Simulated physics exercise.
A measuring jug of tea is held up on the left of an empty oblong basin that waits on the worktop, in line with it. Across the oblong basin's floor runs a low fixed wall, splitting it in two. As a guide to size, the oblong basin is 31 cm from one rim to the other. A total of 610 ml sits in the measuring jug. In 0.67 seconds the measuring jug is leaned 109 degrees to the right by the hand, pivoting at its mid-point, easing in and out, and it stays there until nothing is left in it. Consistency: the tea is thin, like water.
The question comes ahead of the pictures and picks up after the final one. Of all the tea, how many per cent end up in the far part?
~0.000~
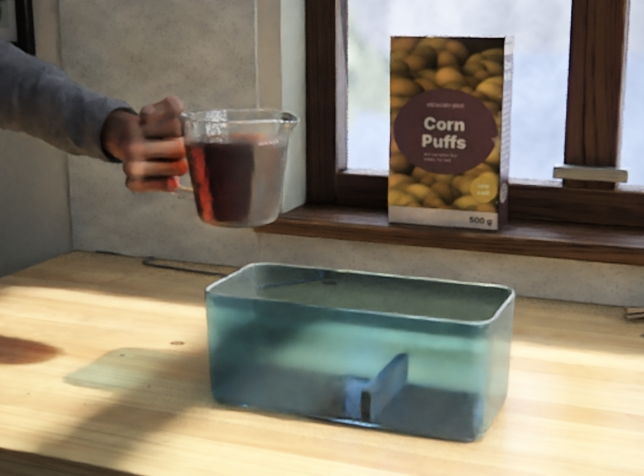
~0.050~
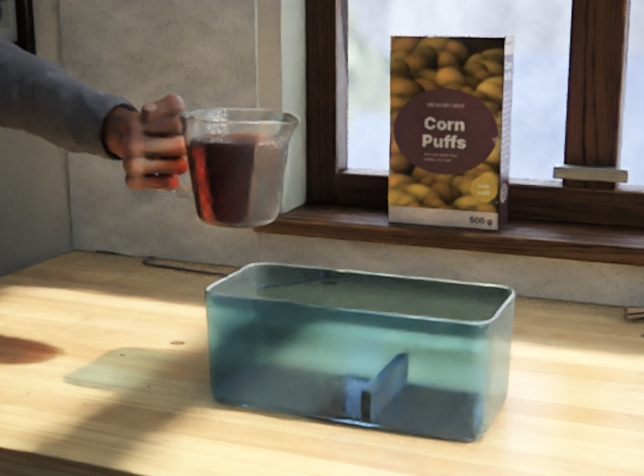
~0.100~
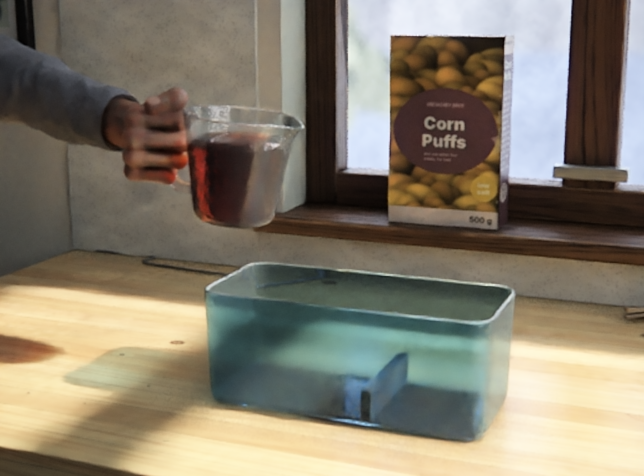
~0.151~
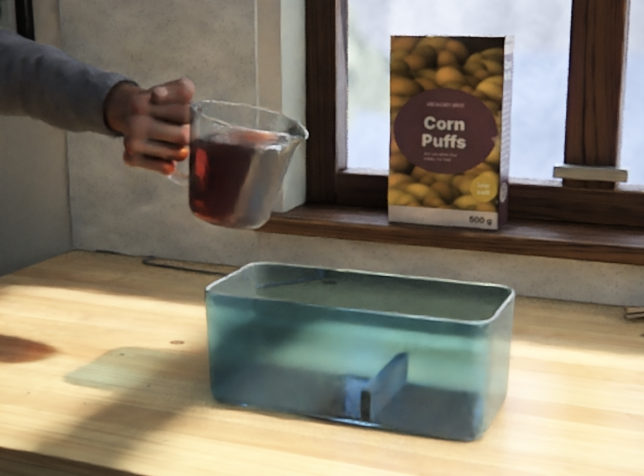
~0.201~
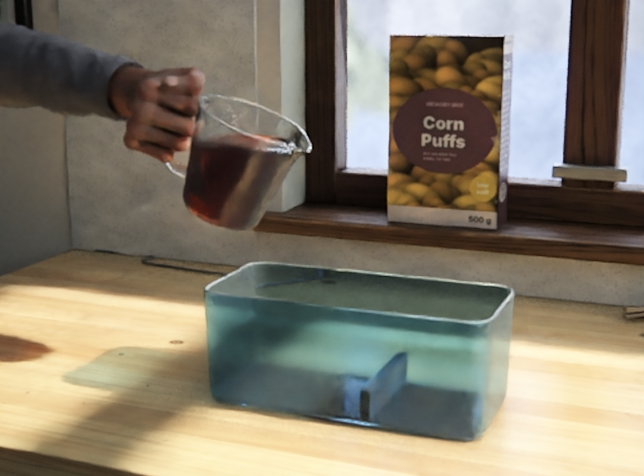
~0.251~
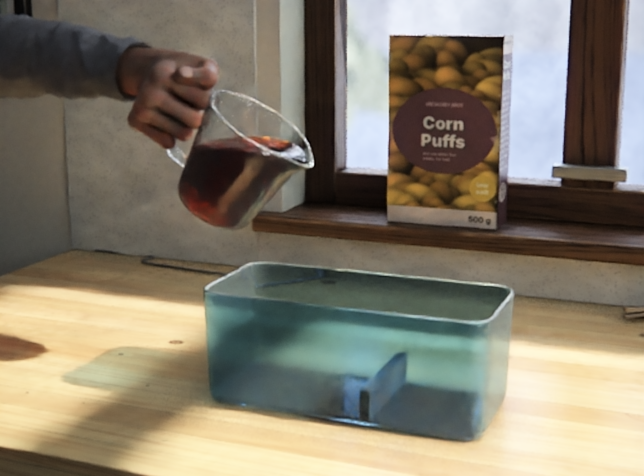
Roughly 11 per cent.
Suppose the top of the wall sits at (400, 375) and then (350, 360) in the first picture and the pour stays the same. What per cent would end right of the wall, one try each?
Result: 15 per cent, then 30 per cent.
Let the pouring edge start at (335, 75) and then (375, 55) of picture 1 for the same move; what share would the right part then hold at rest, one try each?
50 per cent first, 75 per cent second.
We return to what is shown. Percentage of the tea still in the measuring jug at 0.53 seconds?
I'd put it near 46 percent.
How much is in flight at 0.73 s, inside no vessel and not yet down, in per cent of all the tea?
Something like 10 per cent is in the air then.
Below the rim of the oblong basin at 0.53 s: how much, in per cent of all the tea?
26 %, more or less.
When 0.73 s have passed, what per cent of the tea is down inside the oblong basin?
Looks like about 84 % of the whole amount.
After 0.53 s the tilt is 97° and 47 per cent is still to pour, 26 is left of the wall and 0 right of it.
After 0.73 s the tilt is 109° and 6 per cent is still to pour, 82 is left of the wall and 3 right of it.
After 0.94 s the tilt is 109° and 0 per cent is still to pour, 86 is left of the wall and 10 right of it.
After 1.17 s the tilt is 109° and 0 per cent is still to pour, 86 is left of the wall and 11 right of it.
In the end 86 per cent lies left of the wall, 11 right of it and 3 outside.
